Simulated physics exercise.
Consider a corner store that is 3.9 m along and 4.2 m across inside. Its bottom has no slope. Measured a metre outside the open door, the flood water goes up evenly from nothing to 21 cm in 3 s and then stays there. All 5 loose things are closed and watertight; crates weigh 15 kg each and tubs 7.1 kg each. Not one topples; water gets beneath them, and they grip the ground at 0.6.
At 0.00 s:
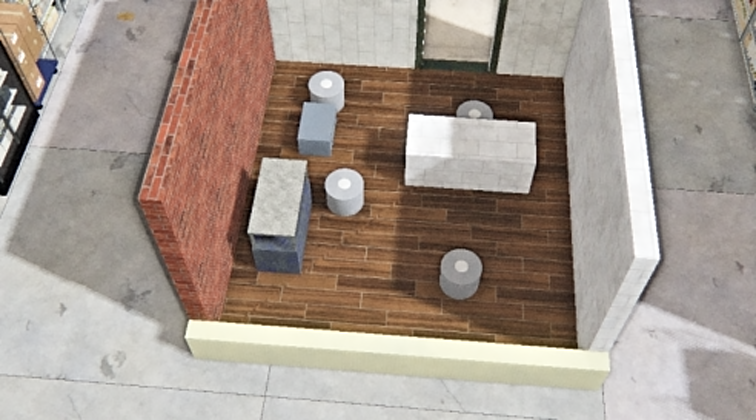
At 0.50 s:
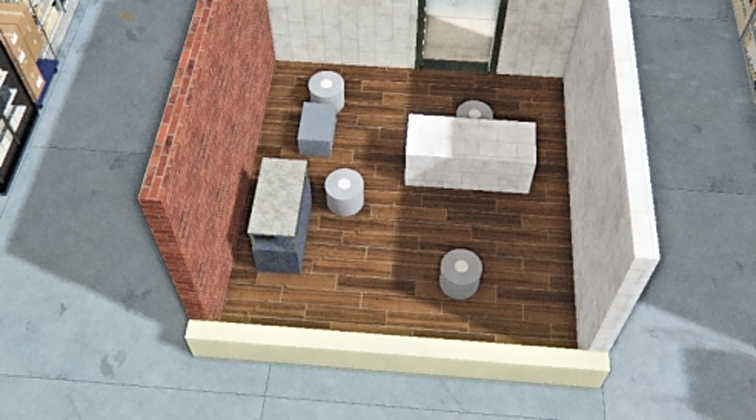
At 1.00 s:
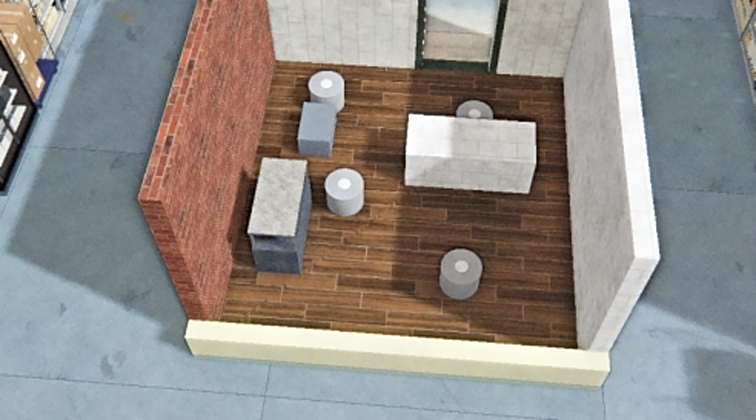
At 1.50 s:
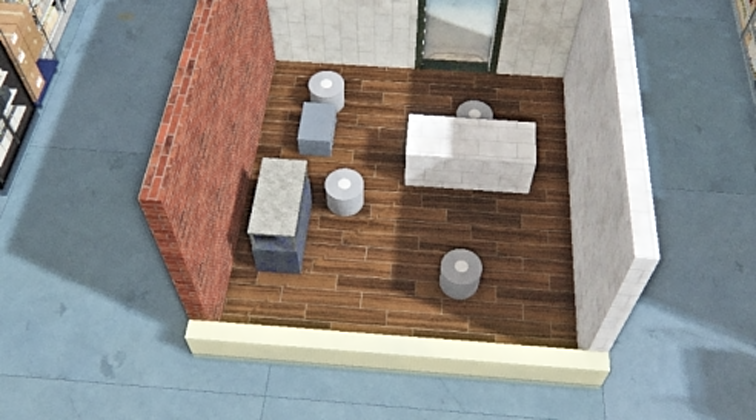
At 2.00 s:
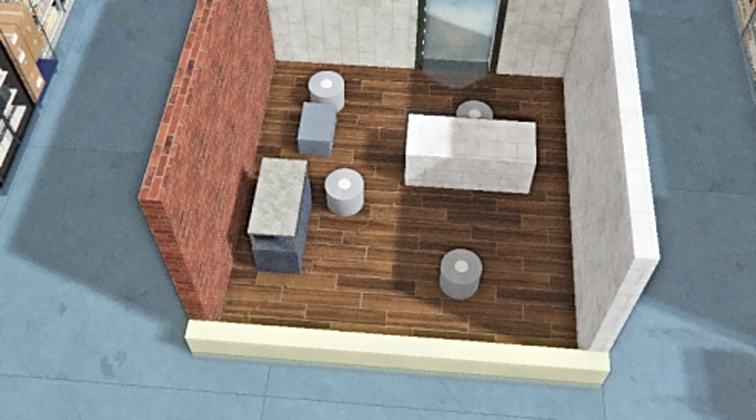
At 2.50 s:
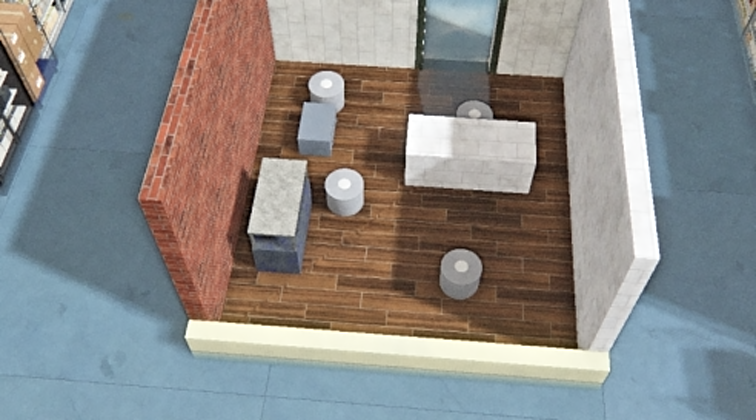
In a small store with a wood floor and one brick wall, the ground outside turned blue with water, then a faint sheet crept in through the back doorway while the blocks and round tubs stayed put.
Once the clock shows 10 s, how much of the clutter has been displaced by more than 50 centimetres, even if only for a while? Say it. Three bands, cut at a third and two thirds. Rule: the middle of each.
Band: One third to two thirds.
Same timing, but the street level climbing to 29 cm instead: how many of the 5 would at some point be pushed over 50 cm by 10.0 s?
The count would be 4.
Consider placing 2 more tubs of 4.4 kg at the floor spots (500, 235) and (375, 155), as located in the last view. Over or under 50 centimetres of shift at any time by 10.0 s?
Taking them in order, the first is within that distance and the second is beyond that distance.
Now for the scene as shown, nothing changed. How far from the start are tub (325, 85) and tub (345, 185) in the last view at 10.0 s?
Net displacement, in order: 30 cm; 40 cm.
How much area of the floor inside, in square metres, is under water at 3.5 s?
About 3.0 m2.
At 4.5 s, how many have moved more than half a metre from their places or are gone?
At that time I count 1.
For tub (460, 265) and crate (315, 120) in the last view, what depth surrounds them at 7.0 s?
Around 2 cm and 6 cm.
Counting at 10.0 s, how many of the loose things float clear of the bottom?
Count: 3.
After 3.5 s 0 of 5 are over 50 cm from their spots; 1 afloat.
After 4.5 s 1 of 5 are over 50 cm from their spots; 1 afloat.
After 7.0 s 1 of 5 are over 50 cm from their spots; 1 afloat.
After 10.0 s 2 of 5 are over 50 cm from their spots, and 2 have been at some point; 3 afloat.
